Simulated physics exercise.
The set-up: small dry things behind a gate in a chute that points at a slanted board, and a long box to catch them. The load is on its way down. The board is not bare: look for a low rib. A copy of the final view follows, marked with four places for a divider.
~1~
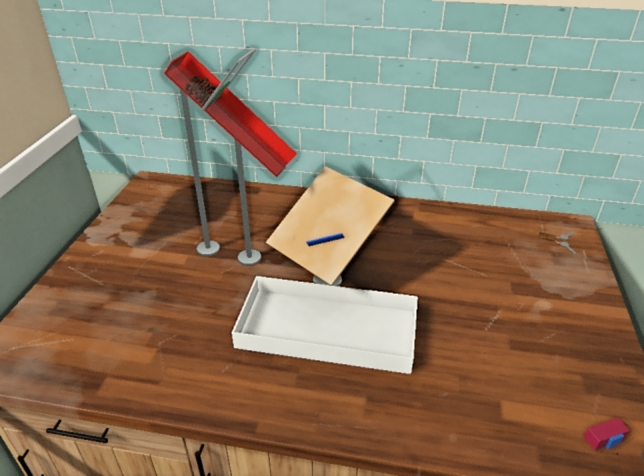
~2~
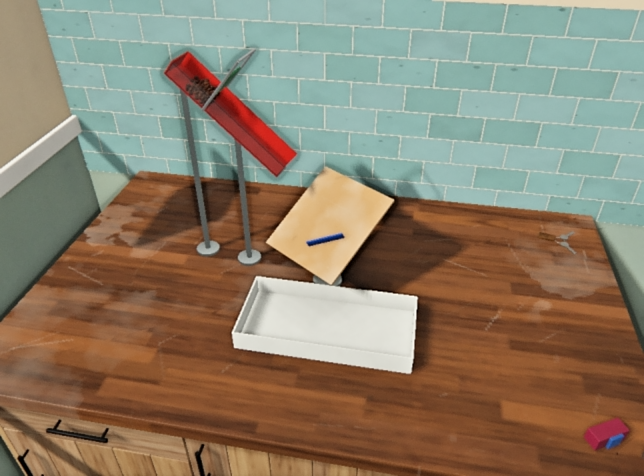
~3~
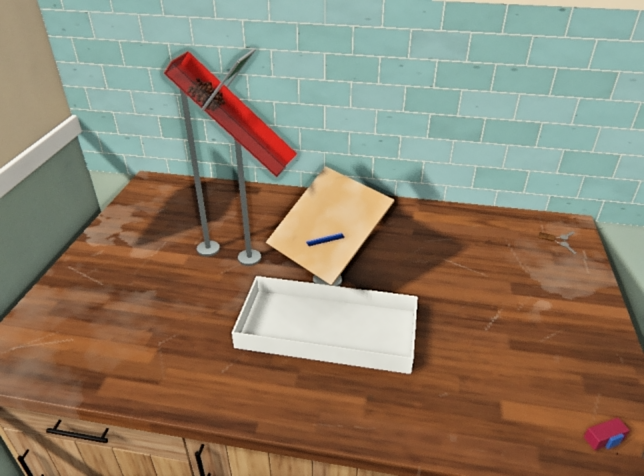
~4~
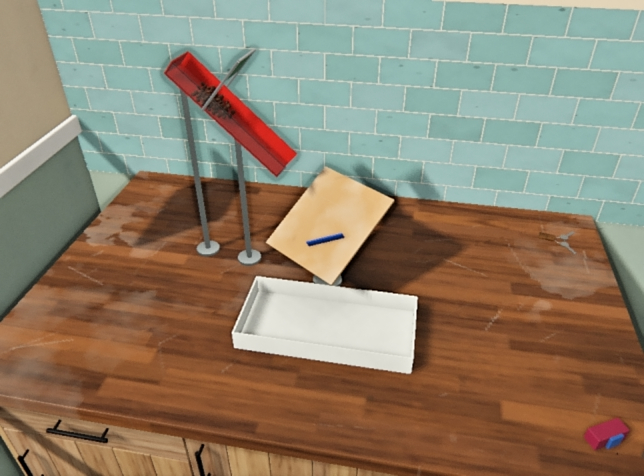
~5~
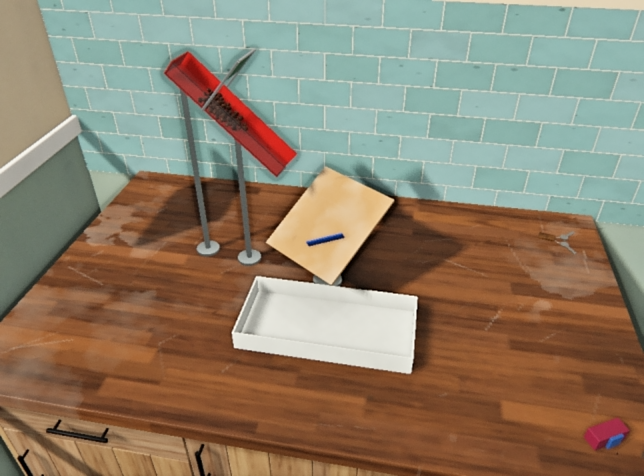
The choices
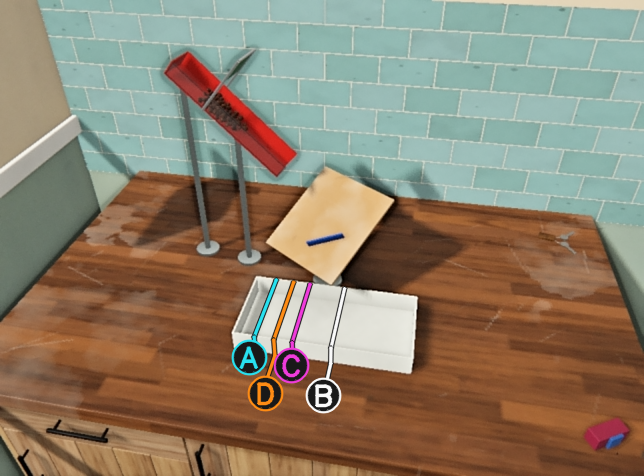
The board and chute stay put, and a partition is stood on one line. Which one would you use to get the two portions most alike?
A works best here.
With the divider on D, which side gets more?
The left side.
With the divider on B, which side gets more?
More lands on the left.
On the marked copy, line A crosses the front rim at (254, 336); line B crosses the front rim at (331, 347); line C crosses the front rim at (292, 341); line D crosses the front rim at (273, 339).
For line A, of what is caught, roughly a third on the left of the divider, roughly two thirds on the right.
For line B, of what is caught, almost all on the left of the divider, just a few on the right.
For line C, of what is caught, almost all on the left of the divider, about a tenth on the right.
For line D, of what is caught, almost all on the left of the divider, about a tenth on the right.
